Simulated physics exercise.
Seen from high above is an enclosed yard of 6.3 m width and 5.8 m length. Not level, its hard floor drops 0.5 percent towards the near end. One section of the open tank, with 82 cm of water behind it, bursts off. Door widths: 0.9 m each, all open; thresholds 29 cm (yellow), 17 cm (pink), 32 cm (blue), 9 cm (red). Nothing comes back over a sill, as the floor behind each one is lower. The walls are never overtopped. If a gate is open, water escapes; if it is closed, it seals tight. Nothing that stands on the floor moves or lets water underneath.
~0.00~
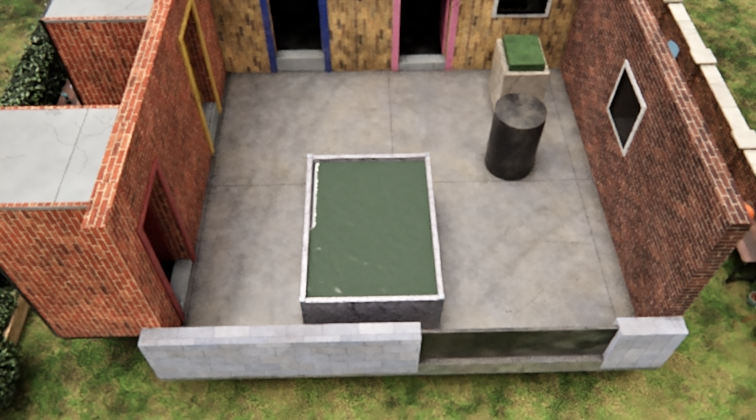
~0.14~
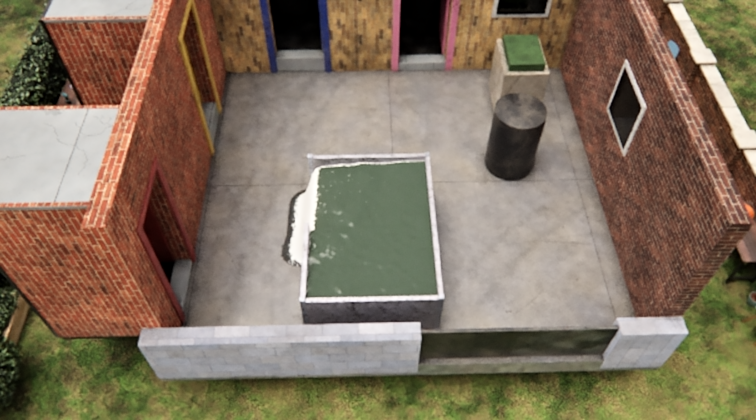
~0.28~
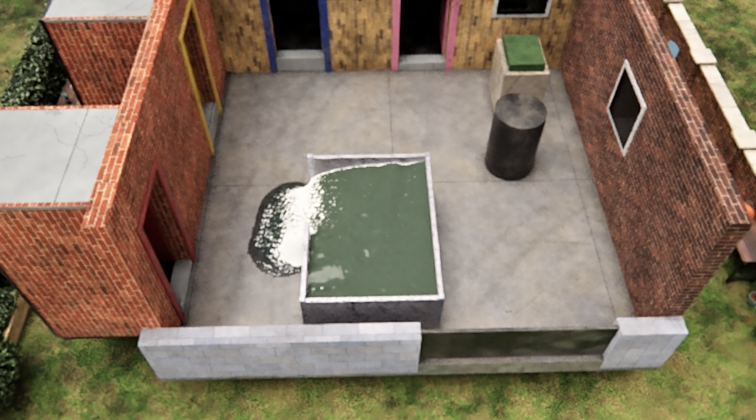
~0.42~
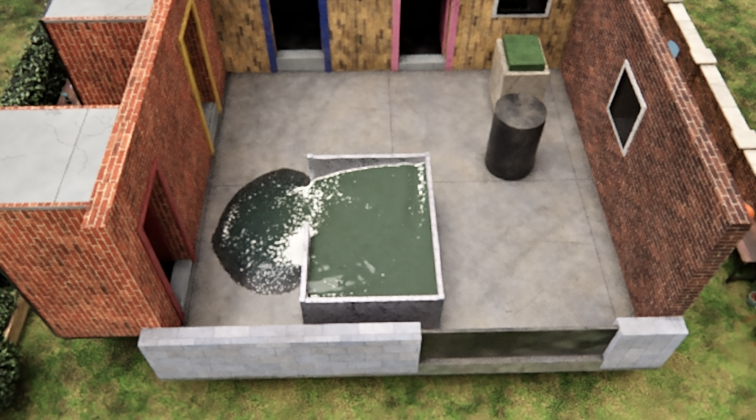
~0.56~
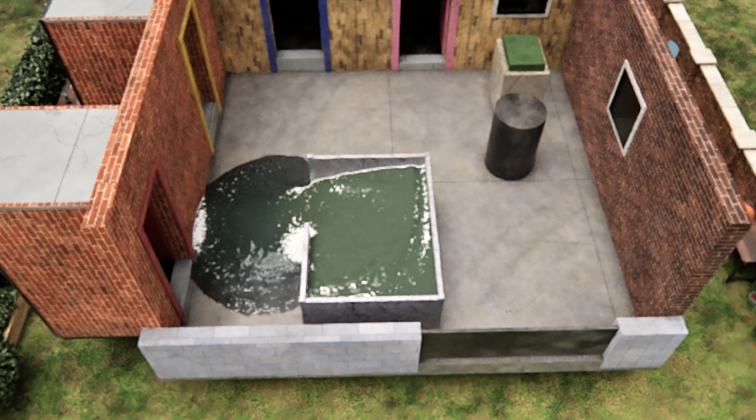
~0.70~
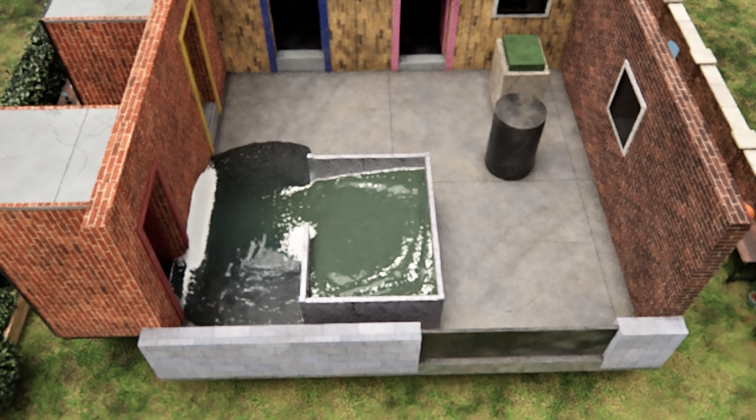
Green water pours from the open tank's left side and spreads across the walled yard's floor.
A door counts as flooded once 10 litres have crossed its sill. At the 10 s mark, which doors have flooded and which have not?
The yellow door has not; the pink door has not; the blue door has not; the red door has flooded.
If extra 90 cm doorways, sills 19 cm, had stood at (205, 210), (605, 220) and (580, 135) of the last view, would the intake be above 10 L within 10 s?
Taking them in order, the first gets enough, the second too little and the third too little.
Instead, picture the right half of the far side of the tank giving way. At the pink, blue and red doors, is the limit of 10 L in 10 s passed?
So pink ends up past the limit, blue short of it, red past the limit.
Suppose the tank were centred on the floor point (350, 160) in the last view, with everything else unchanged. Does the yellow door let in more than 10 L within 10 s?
Lab note: Yellow door, limit broken.
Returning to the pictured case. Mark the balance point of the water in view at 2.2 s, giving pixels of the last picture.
Centre: Approx. (305, 228) px.
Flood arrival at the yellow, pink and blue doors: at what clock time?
So yellow at 0.9 s, pink at 2.6 s, and blue at 2.0 s.
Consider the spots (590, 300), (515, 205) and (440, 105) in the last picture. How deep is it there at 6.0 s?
4, 1 and 5 cm, respectively.
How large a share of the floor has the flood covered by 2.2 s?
Near 30 per cent is wet.
After 1.4 s water covers 20 % of the floor and is deepest (52 cm) near (200, 225); yellow door 20 cm at the sill, 0 L in, pink door not reached, blue door not reached, red door 26 cm at the sill, 50 L in.
After 2.2 s water covers 30 % of the floor and is deepest (48 cm) near (226, 78); yellow door 21 cm at the sill, 0 L in, pink door not reached, blue door 19 cm at the sill, 0 L in, red door 22 cm at the sill, 117 L in.
After 3.5 s water covers 55 % of the floor and is deepest (32 cm) near (180, 341); yellow door 14 cm at the sill, 0 L in, pink door 6 cm at the sill, 0 L in, blue door 22 cm at the sill, 0 L in, red door 17 cm at the sill, 187 L in.
After 6.0 s water covers 90 % of the floor and is deepest (21 cm) near (223, 98); yellow door 11 cm at the sill, 0 L in, pink door 7 cm at the sill, 0 L in, blue door 17 cm at the sill, 0 L in, red door 12 cm at the sill, 224 L in.
After 10.0 s water covers 95 % of the floor and is deepest (20 cm) near (470, 347); yellow door 11 cm at the sill, 0 L in, pink door 7 cm at the sill, 0 L in, blue door 11 cm at the sill, 0 L in, red door 8 cm at the sill, 232 L in.
